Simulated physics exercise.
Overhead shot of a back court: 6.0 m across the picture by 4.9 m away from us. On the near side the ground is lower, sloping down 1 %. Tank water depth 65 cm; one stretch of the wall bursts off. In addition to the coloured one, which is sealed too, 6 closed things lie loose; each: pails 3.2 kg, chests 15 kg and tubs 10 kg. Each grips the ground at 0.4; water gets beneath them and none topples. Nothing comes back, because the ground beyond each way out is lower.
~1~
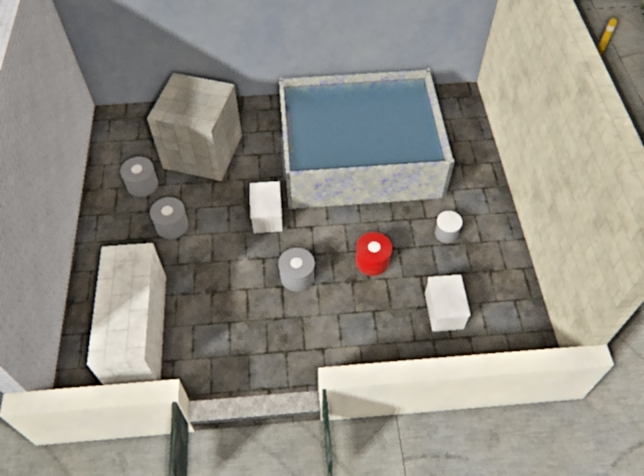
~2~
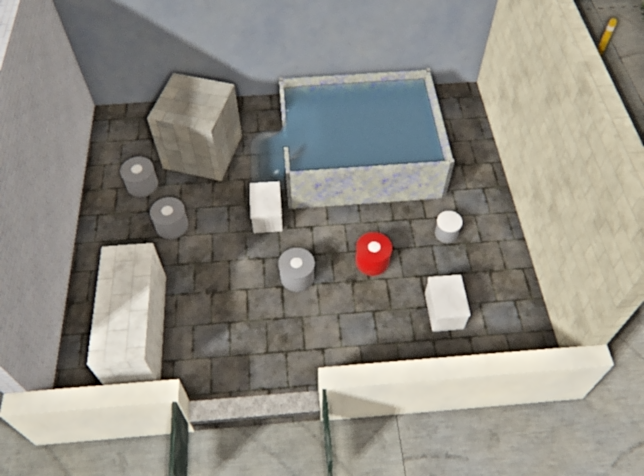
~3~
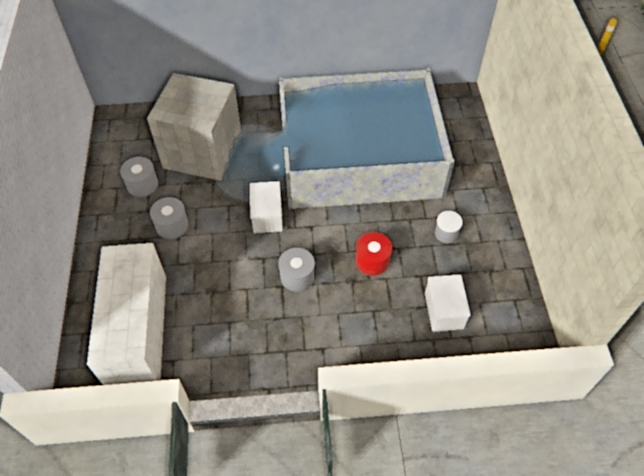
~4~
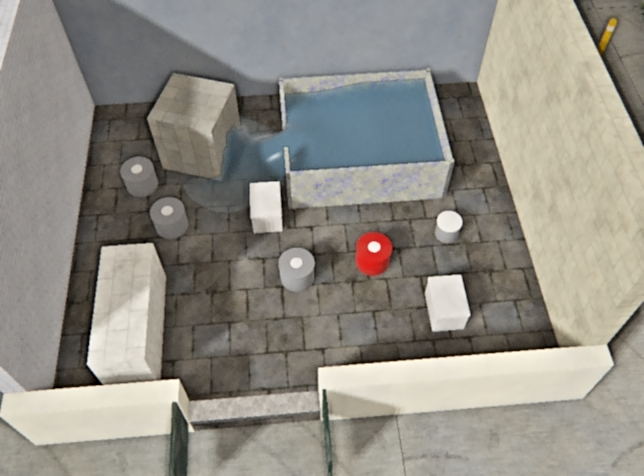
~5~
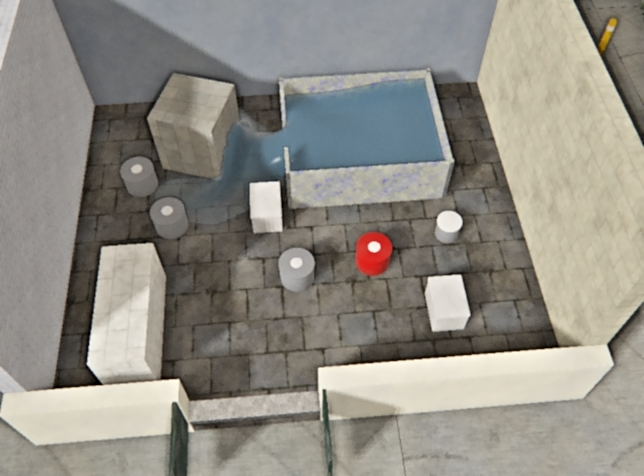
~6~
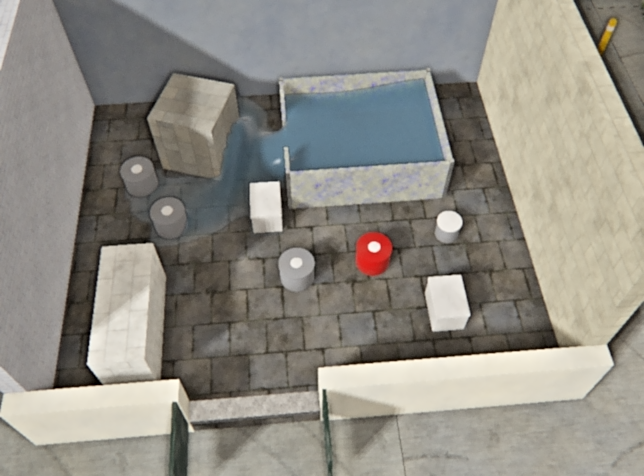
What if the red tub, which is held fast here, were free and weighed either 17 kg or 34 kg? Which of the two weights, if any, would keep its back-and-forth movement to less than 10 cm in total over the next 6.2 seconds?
The lighter one already.
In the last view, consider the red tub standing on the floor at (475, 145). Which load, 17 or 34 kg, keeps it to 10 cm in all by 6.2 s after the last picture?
Just the heavier one.
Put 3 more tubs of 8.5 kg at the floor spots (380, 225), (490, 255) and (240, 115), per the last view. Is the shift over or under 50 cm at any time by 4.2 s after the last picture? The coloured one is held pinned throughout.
Going through them in turn, the answers are not too far, not too far and too far.
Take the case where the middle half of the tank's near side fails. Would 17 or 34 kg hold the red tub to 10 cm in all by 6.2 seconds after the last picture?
Then both masses fall short.
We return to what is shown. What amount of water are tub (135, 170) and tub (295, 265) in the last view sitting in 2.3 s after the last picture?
I'd put it at 6 cm and 1 cm respectively.
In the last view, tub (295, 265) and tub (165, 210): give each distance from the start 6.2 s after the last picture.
Net distance: First 5 cm, second 100 cm.
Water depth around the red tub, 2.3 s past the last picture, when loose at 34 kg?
Something like 0 centimetres.
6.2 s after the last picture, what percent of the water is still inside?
Remaining: Approx. 82 per cent.
Then, 0.6 s after the last picture the red tub would be 0 cm from its start with 17 kg and 0 cm from its start with 34 kg; 0 cm of water round it then.
Then, 2.3 s after the last picture the red tub would be 0 cm from its start with 17 kg and 0 cm from its start with 34 kg; 0 cm of water round it then.
Then, 4.2 s after the last picture the red tub would be 0 cm from its start with 17 kg and 0 cm from its start with 34 kg; 0 cm of water round it then.
Then, 6.2 s after the last picture the red tub would be 0 cm from its start with 17 kg and 0 cm from its start with 34 kg; 1 cm of water round it then.
